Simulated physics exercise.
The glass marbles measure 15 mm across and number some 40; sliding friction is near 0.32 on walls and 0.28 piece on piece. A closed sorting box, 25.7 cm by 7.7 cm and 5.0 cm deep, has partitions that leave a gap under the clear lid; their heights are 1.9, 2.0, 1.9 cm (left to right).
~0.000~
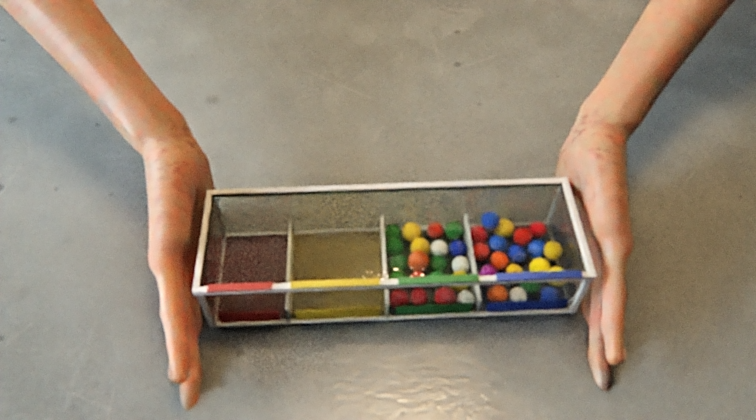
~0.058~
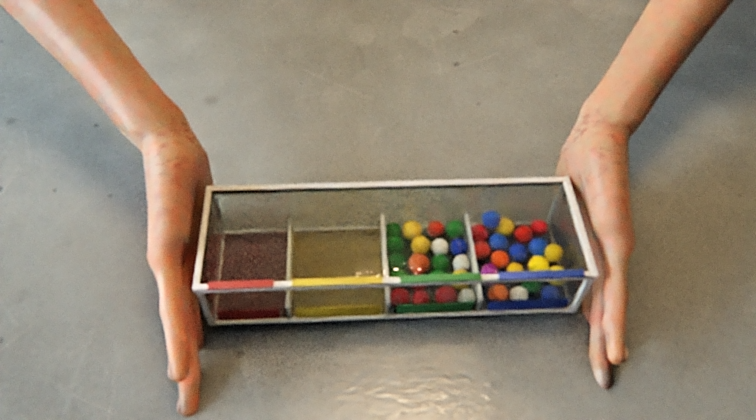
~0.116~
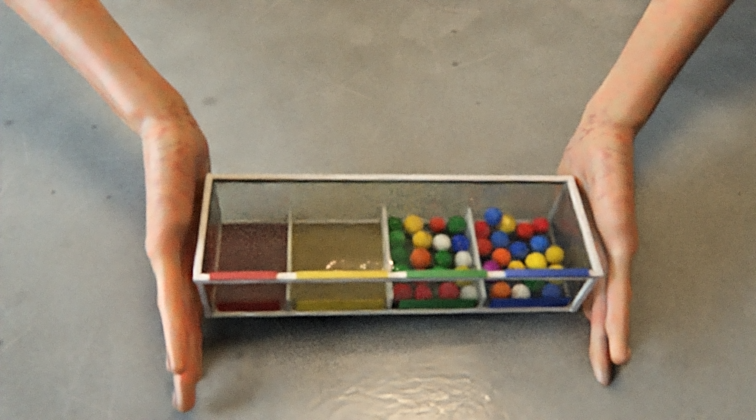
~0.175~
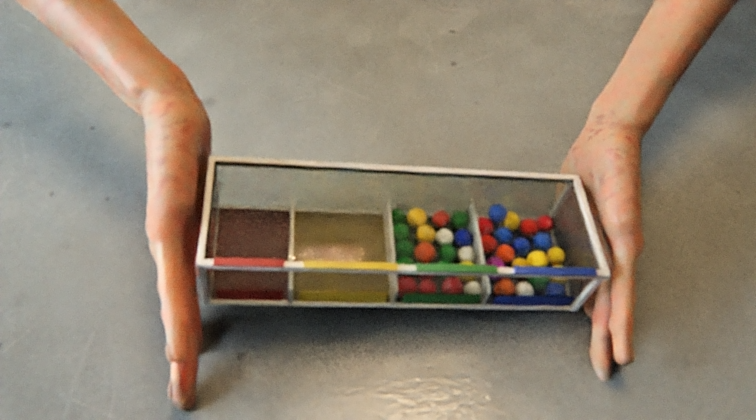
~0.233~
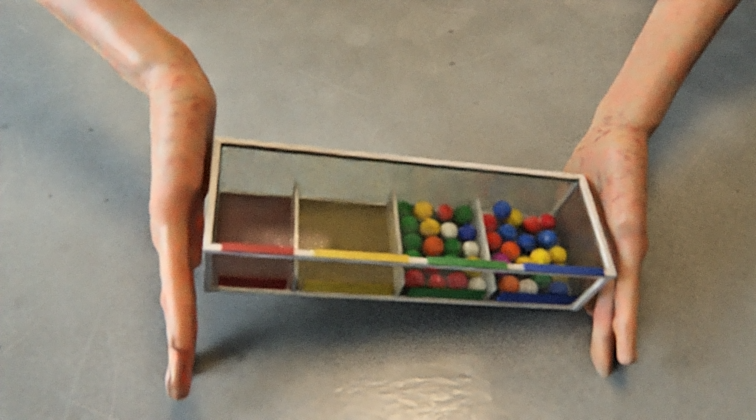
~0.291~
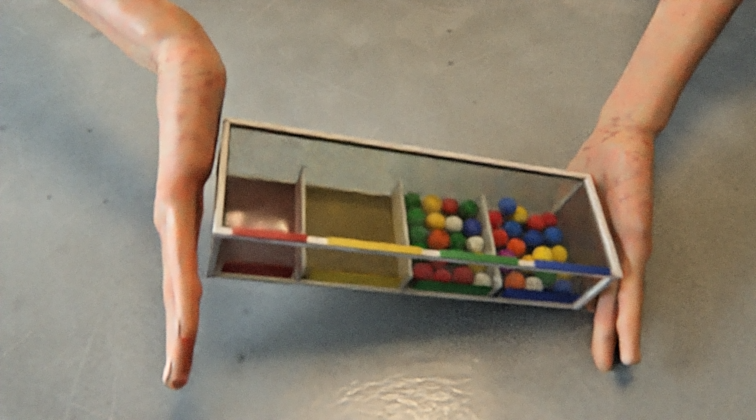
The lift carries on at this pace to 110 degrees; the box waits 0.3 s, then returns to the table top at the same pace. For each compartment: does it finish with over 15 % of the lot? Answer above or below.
Red: Below, blue: Above, green: Below, yellow: Below.
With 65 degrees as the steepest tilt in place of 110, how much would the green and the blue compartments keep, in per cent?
Green 50; blue 50.
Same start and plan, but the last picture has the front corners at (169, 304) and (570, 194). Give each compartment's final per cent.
Red 95; blue 0; green 0; yellow 10.
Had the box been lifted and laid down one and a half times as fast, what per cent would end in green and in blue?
Green 5; blue 95.
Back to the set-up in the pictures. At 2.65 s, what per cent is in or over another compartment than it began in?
Some 50 per cent.
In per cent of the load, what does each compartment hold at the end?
Red 0, blue 100, green 0, yellow 0.
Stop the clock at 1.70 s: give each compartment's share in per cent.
Red 0, blue 100, green 0, yellow 0.
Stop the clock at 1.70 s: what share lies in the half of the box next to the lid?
Roughly 60 per cent.
After 1.70 s, tilt 110 degrees; blue 100 %.
After 2.65 s, tilt 55 degrees; blue 100 %.
Then, at 3.58 s, tilt 0 degrees; blue 100 %.
At rest (4.0 s), red 0 %, blue 100 %, green 0 %, yellow 0 %.
